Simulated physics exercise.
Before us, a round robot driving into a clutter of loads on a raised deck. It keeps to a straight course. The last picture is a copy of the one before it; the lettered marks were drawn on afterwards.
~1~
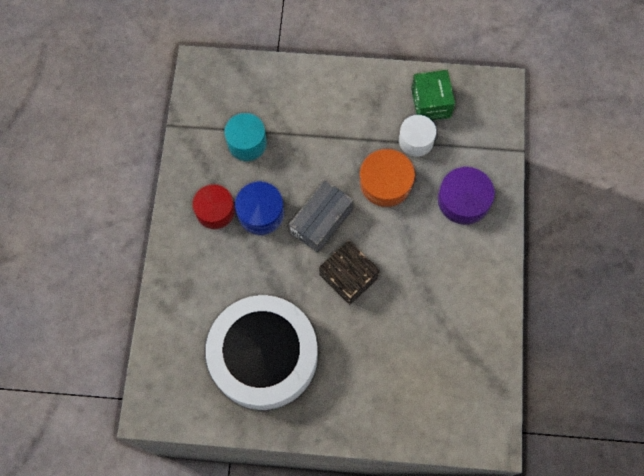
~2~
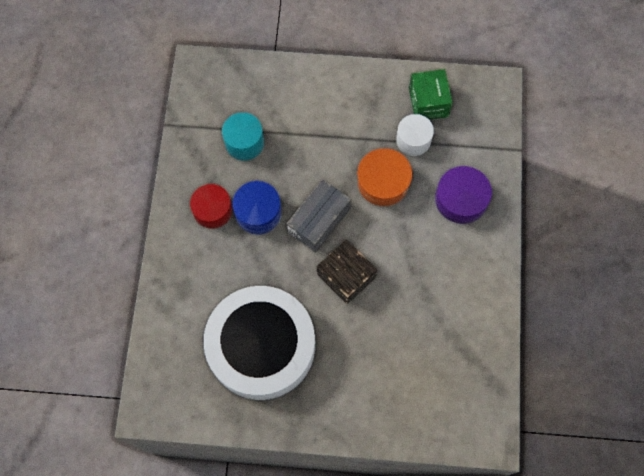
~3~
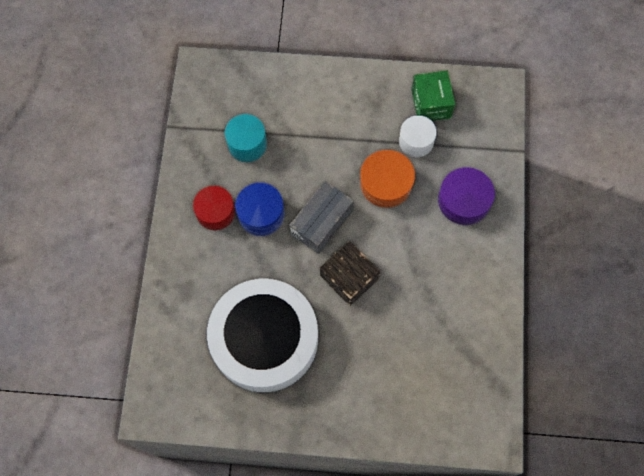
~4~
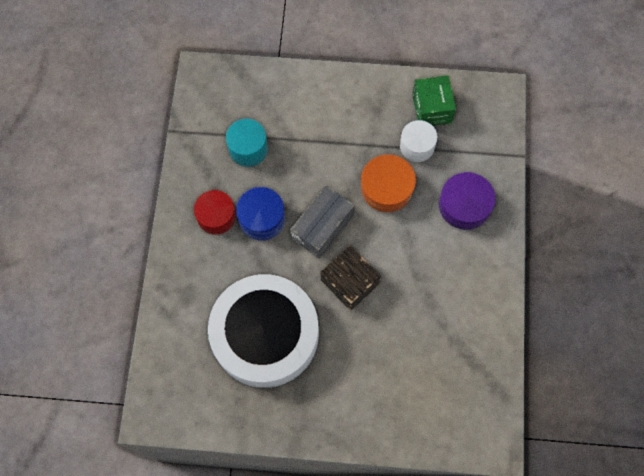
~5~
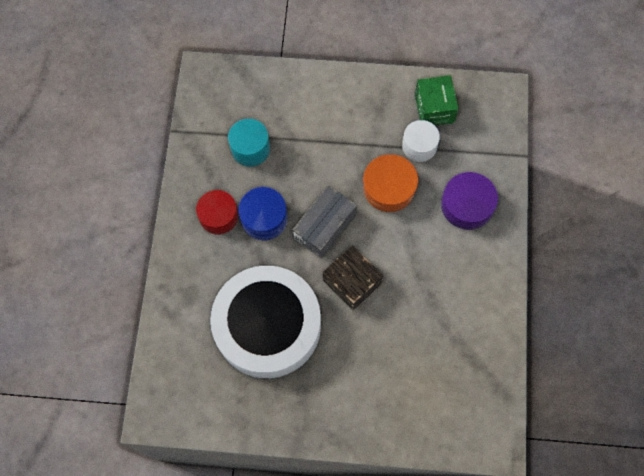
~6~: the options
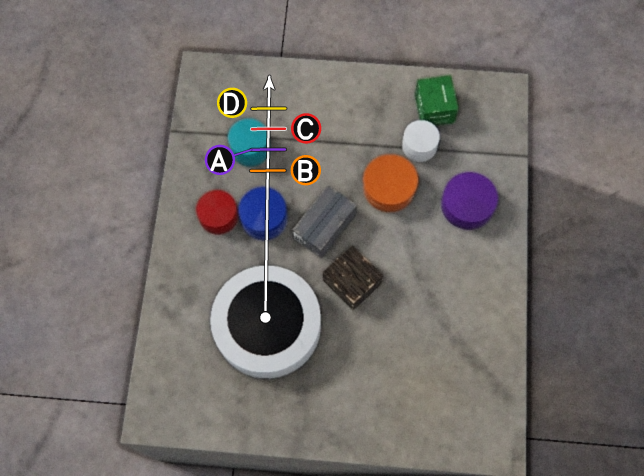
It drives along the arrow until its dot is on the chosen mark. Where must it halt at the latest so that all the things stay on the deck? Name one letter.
The farthest safe stop is D.
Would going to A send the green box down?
No.
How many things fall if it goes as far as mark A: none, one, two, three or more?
By then, none.
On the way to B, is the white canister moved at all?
No.
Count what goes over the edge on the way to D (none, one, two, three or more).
By then, none.
On the marked copy, A at (269, 150); B at (268, 171); C at (269, 129); D at (269, 108); the arrow from (265, 318) to (270, 76); the white dot at (265, 318).
Taking D. A third of the way, robot (268, 243); red canister (213, 205); turquoise canister (248, 138).
Two thirds of the way, robot (269, 169); red canister (199, 189); turquoise canister (239, 99).
When it is over, robot (270, 116); blue canister (287, 56); turquoise canister (227, 72); nothing has fallen.
As for the rest, A is safe but short; B is safe but short; C is safe but short.
